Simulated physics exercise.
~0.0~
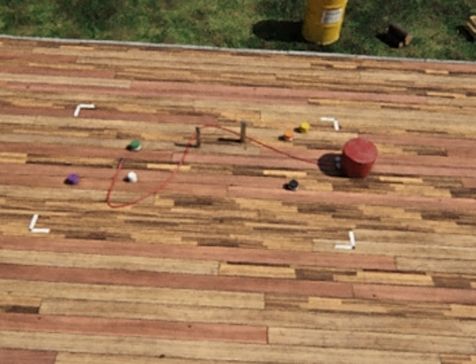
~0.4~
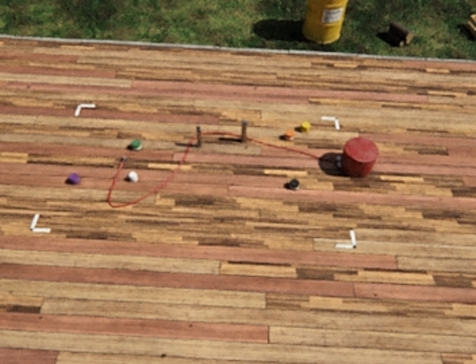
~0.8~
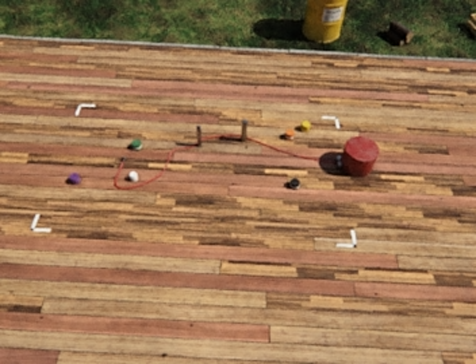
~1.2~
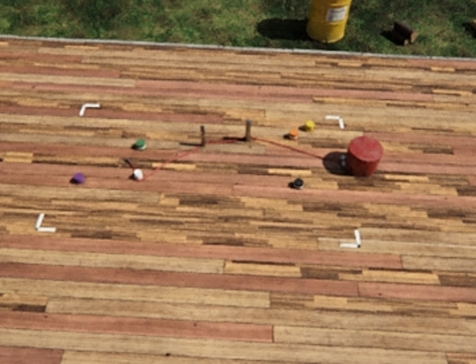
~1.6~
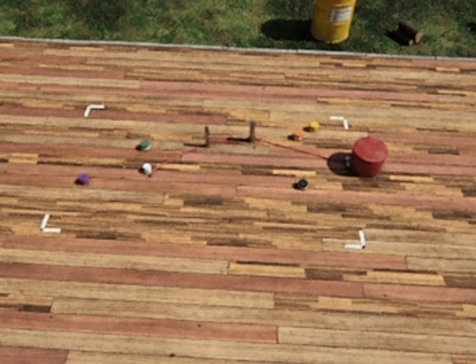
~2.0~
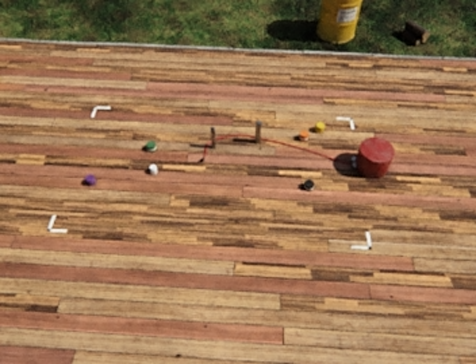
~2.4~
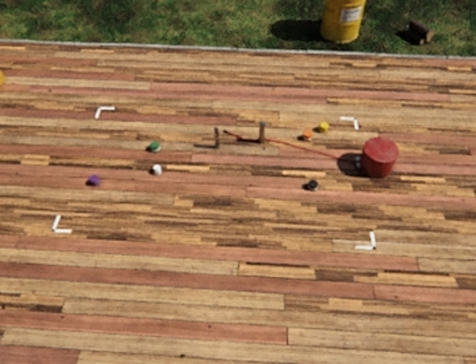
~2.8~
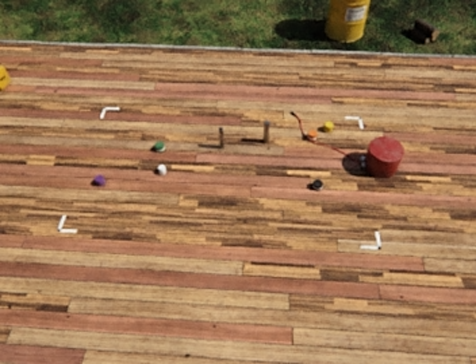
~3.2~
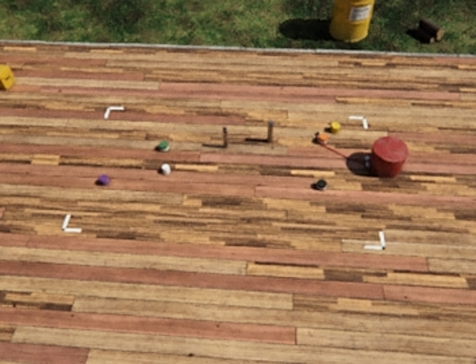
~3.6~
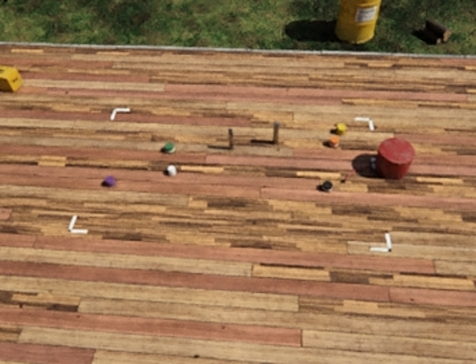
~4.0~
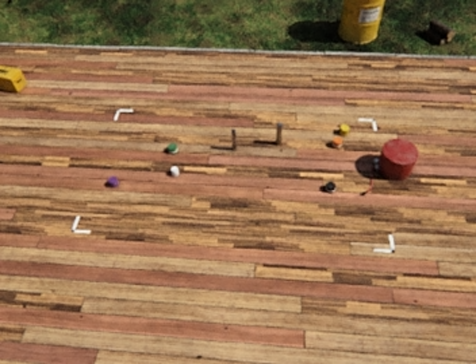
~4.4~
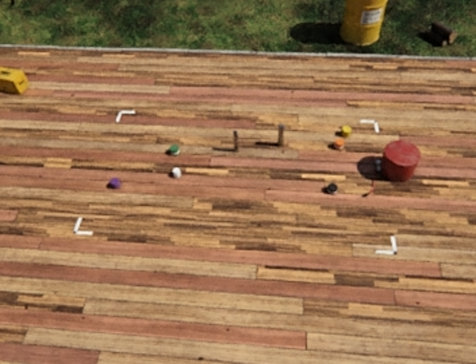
On a sunlit wooden deck beside grass, a looped reddish cord lying among small coloured objects slid rightward past two short posts toward a round red reel until it was no longer visible, while the little objects stayed on the boards.
